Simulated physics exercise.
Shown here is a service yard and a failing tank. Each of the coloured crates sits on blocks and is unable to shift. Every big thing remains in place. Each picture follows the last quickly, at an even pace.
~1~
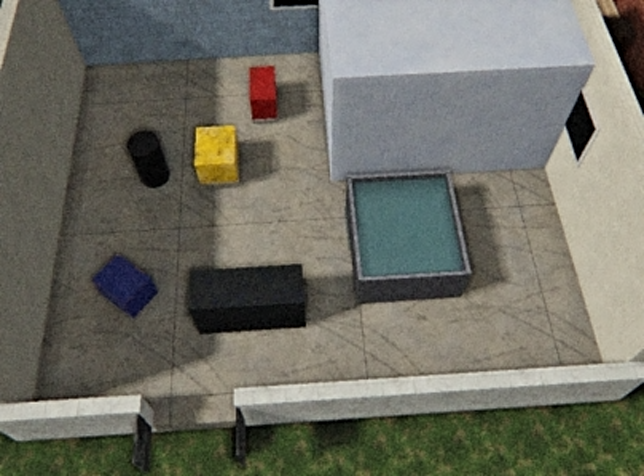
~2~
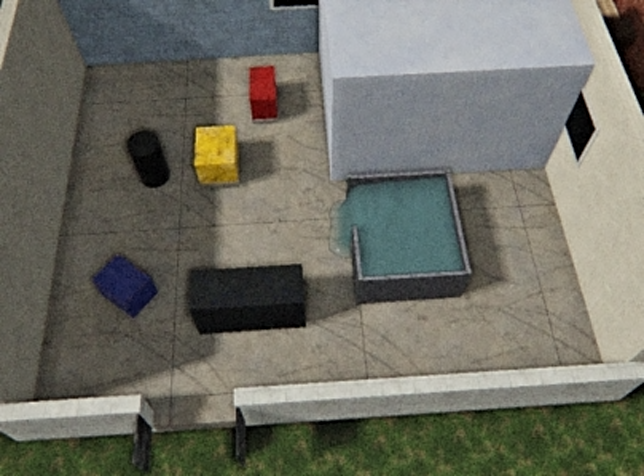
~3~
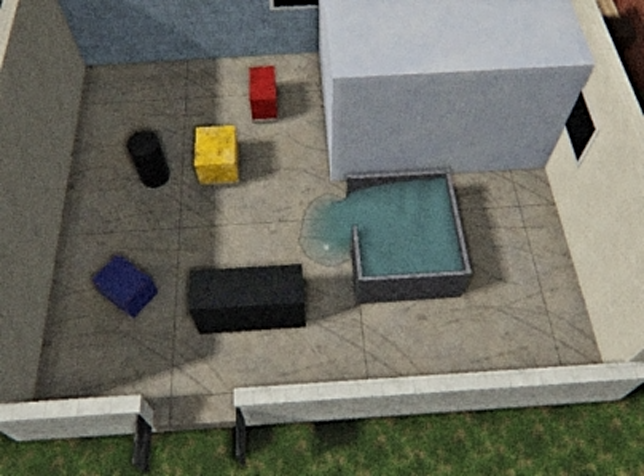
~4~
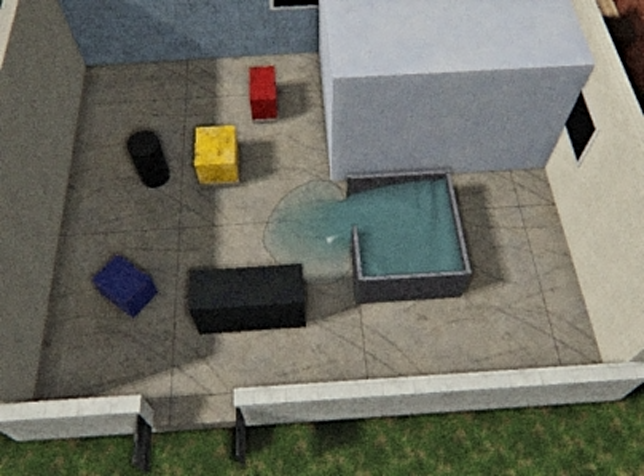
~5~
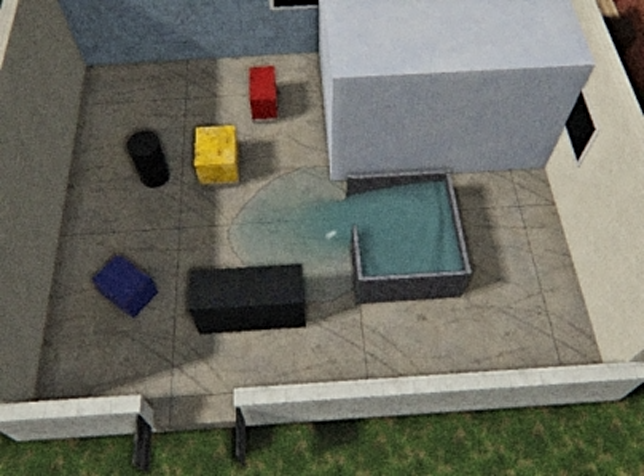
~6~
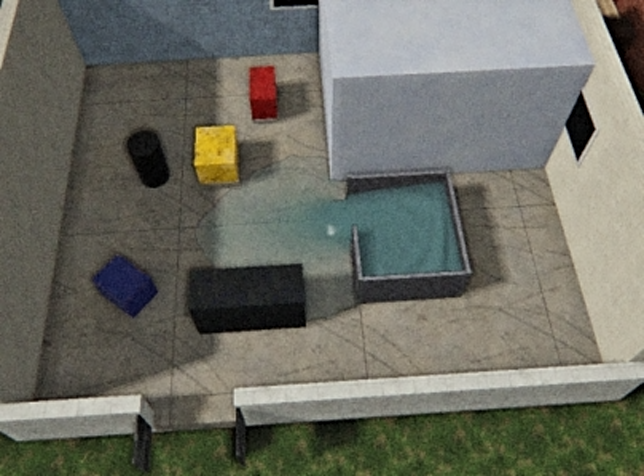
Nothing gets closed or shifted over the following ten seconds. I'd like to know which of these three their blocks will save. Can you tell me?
Sure: The blue crate does get wet; the yellow crate does get wet; the red crate does get wet.
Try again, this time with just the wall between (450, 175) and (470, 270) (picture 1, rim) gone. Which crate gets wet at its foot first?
My pick is the yellow one.
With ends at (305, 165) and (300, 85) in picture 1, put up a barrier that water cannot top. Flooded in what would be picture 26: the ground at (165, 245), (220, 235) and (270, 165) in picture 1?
As listed: Flooded, under water, flooded.
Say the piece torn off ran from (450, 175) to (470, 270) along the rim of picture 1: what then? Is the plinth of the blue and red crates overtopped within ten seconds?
The blue crate is flooded and the red crate is untouched.
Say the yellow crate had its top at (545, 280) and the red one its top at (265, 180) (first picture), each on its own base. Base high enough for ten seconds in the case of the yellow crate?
The yellow simply stays high and dry.
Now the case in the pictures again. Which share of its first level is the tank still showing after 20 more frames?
Roughly 34 %.
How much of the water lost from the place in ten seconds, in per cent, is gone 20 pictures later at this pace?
Note - share reached: 0 %.
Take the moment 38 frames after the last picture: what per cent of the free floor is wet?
My best guess is some 70 %.
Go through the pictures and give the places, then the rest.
In the first frame, the water tank at (406, 225) is whole and still.
In the second frame, water pours out at (353, 219) and has run to (343, 203).
In the third frame, water pours out at (352, 220) and has run to (306, 243).
In the fourth frame, the front is at (271, 246), out from the gap at (352, 221).
In the fifth frame, the front is at (236, 227), out from the gap at (352, 221).
In the sixth frame, water pours out at (352, 221) and has run to (201, 229).
A moment on, water covers 25 % of the floor; the blue crate water round its plinth, the yellow crate water round its plinth, the red crate water round its plinth.
Next, water covers 35 % of the floor; the blue crate water round its plinth, the yellow crate water round its plinth, the red crate water round its plinth.
Then, water covers 55 % of the floor; the blue crate water round its plinth, the yellow crate water round its plinth, the red crate water round its plinth.
Later, water covers 70 % of the floor; the blue crate water round its plinth, the yellow crate water round its plinth, the red crate water round its plinth.
In the end, water covers 80 % of the floor; the blue crate was topped, the yellow crate was topped, the red crate was topped.
